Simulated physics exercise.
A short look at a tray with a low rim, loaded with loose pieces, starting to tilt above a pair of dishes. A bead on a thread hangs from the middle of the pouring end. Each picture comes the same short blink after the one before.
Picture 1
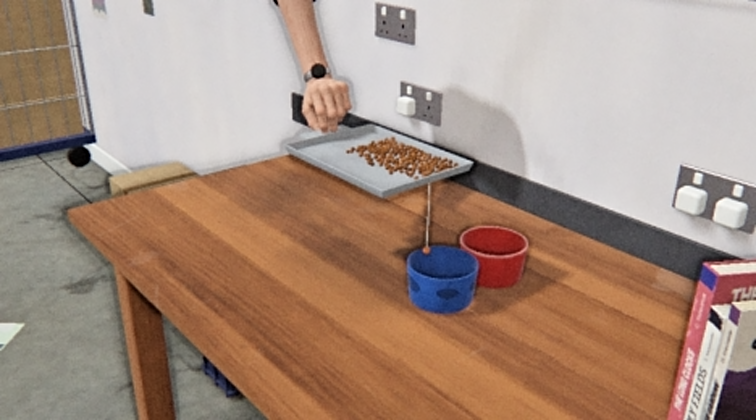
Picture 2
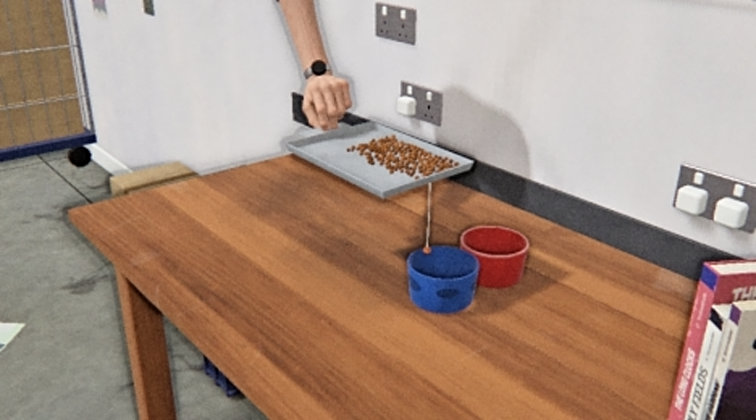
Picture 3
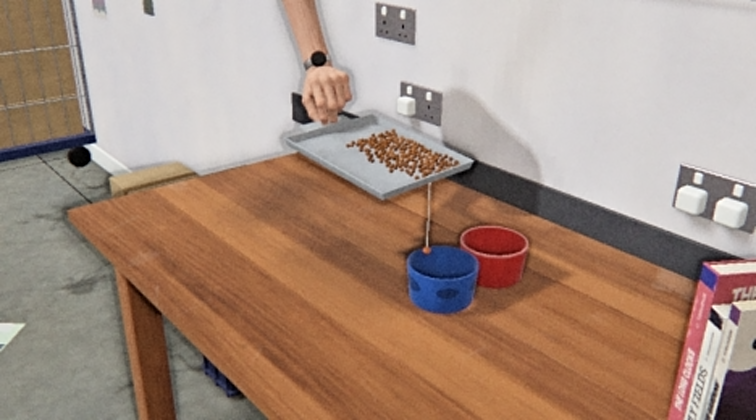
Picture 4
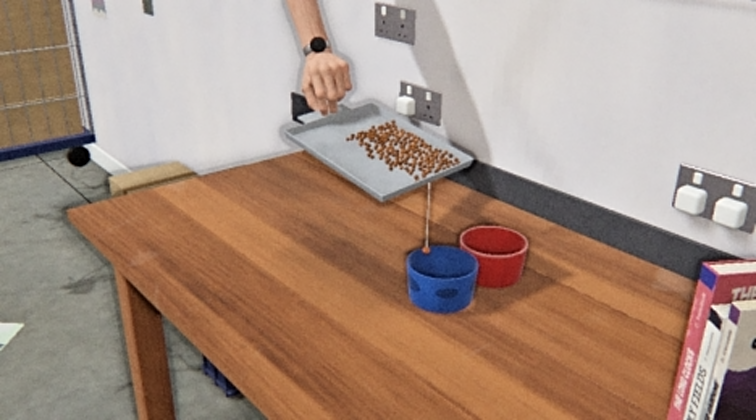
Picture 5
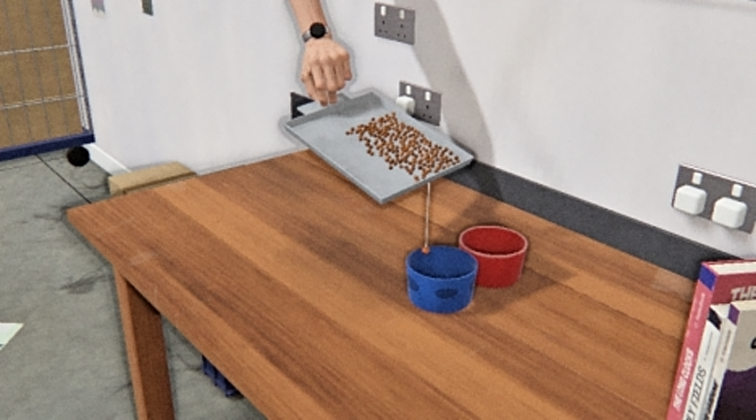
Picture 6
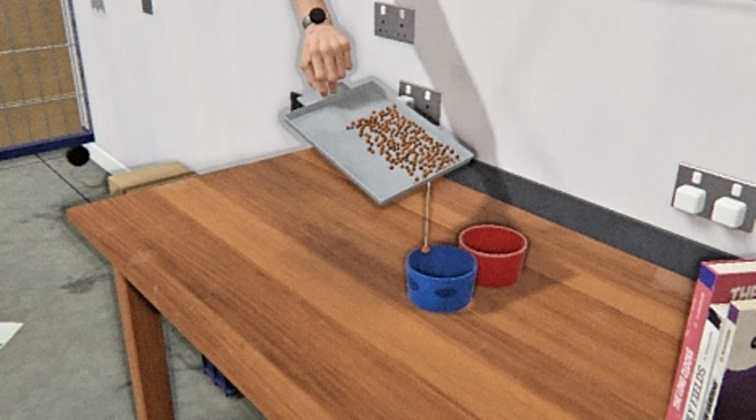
A hand gradually tilts a gray tray of small brown pieces above blue and red dishes.
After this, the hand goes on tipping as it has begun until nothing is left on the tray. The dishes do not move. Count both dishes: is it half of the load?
In the dishes lies only the smaller part of it.
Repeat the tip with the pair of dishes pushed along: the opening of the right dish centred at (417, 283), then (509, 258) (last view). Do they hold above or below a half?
In turn: Most of it; less than half.
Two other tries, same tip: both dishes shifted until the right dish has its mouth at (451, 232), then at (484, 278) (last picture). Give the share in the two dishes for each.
About 0 and 0 per cent.
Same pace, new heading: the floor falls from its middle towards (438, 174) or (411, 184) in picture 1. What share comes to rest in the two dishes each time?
Near 80 % and 50 %.
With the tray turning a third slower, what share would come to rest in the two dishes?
Close to 10 per cent.
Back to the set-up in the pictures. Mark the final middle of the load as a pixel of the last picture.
Around (387, 324).
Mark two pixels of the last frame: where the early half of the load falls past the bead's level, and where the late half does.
The first part at (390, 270); the rest at (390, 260).
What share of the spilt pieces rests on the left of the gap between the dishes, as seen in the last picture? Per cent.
About 100 per cent.
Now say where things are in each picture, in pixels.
Corners of the pouring end at (383, 189) and (470, 162), level; middle of the load at (403, 157), cereal balls; left dish at (467, 291); right dish at (518, 267); bead on its thread at (427, 250), in the first frame.
Corners of the pouring end at (383, 190) and (470, 161), level; middle of the load at (403, 156), in the second frame.
Corners of the pouring end at (383, 192) and (470, 160), tipped barely, lowest at the left corner; middle of the load at (403, 153), in the third frame.
Corners of the pouring end at (383, 194) and (470, 158), tipped a little, lowest at the left corner; middle of the load at (403, 148), in the fourth frame.
Corners of the pouring end at (382, 197) and (470, 157), tipped a little, lowest at the left corner; middle of the load at (403, 144), in the fifth frame.
Corners of the pouring end at (382, 199) and (470, 155), tipped clearly, lowest at the left corner; middle of the load at (405, 143), about half on the move; left dish at (466, 290); right dish at (517, 266), in the sixth frame.
Soon, tray tipped steeply; most on the tray; a small part outside both; a small part in the air.
A while on, tray tipped right over; a small part on the tray; a small part in the left dish; about two thirds outside both; about a quarter in the air.
Towards the end, tray tipped past a quarter turn; a small part in the left dish; nearly all outside both.
Finally, tray tipped past a quarter turn; a small part in the left dish; none in the right dish; nearly all outside both.
